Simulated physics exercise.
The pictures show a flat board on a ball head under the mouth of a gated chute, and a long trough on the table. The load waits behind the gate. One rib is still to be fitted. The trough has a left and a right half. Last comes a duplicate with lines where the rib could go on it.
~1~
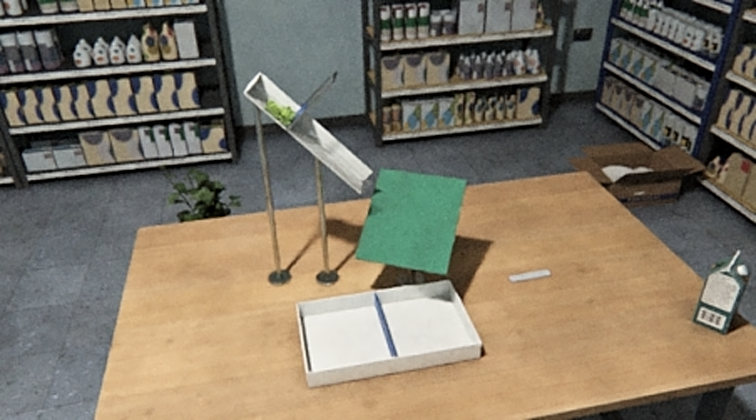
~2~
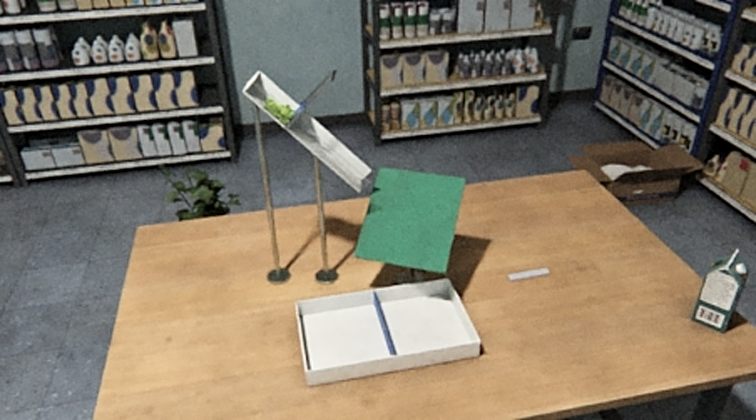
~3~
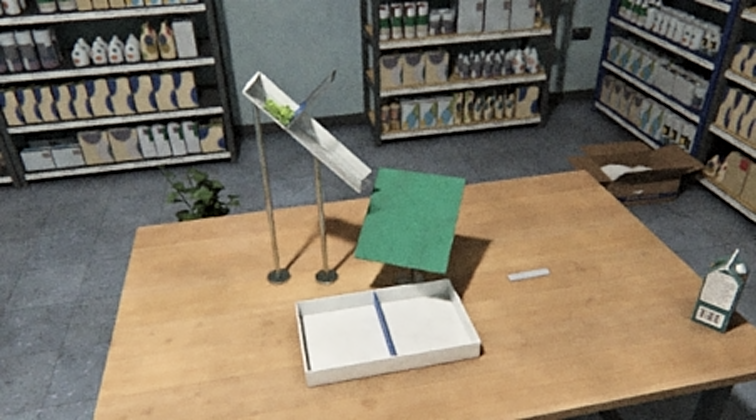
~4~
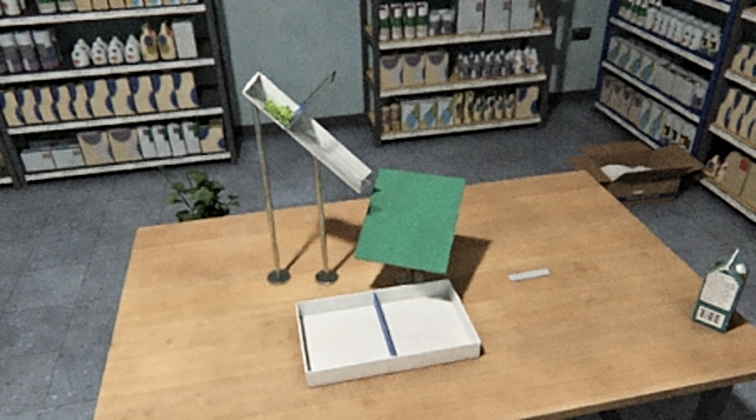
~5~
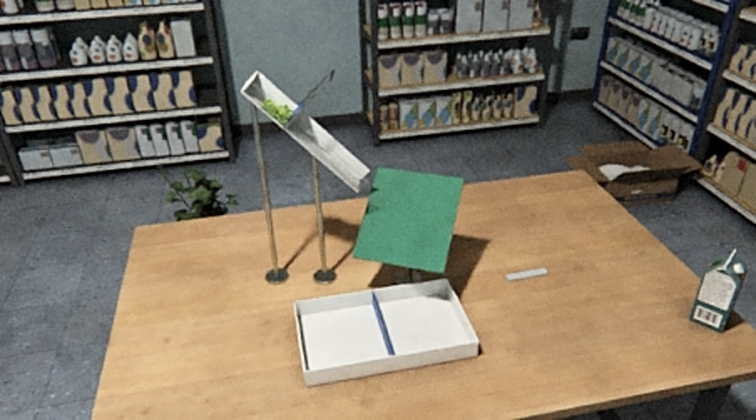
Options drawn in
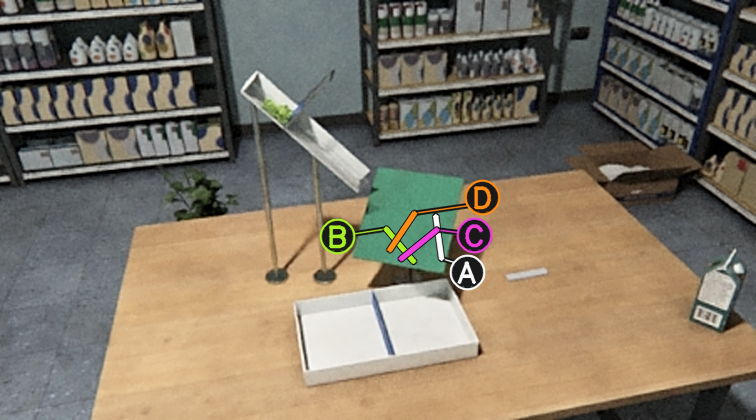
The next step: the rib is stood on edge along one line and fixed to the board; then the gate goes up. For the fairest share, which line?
Go for C.
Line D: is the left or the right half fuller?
Left.
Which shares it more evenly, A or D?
Here it is line A.
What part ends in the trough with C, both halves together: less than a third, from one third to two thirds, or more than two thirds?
More than two thirds.
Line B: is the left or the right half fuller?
Right.
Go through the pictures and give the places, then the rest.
The first picture shows load behind the gate at (285, 112), dried peas; lip of the chute at (361, 187), sloping fairly steeply.
The second picture shows middle of the board at (411, 217), tilted fairly steeply; middle of its low edge at (398, 265); of its high edge at (422, 172).
The third picture shows front corners of the trough at (306, 372) and (480, 341); front end of its middle wall at (395, 356); gate still shut at (302, 109).
The fourth picture shows middle of the load at (284, 112); lip at (360, 187).
The fifth picture shows middle of the load at (282, 111); lip at (358, 186).
On the marked copy, line A from (435, 216) to (441, 258); line B from (386, 228) to (413, 261); line C from (436, 229) to (401, 258); line D from (414, 213) to (389, 249).
Choosing A, of what is caught, about a quarter in the left half, most in the right.
Choosing B, of what is caught, about a quarter in the left half, most in the right.
Choosing C, of what is caught, about half in the left half, about half in the right.
Choosing D, of what is caught, nearly all in the left half, a small part in the right.
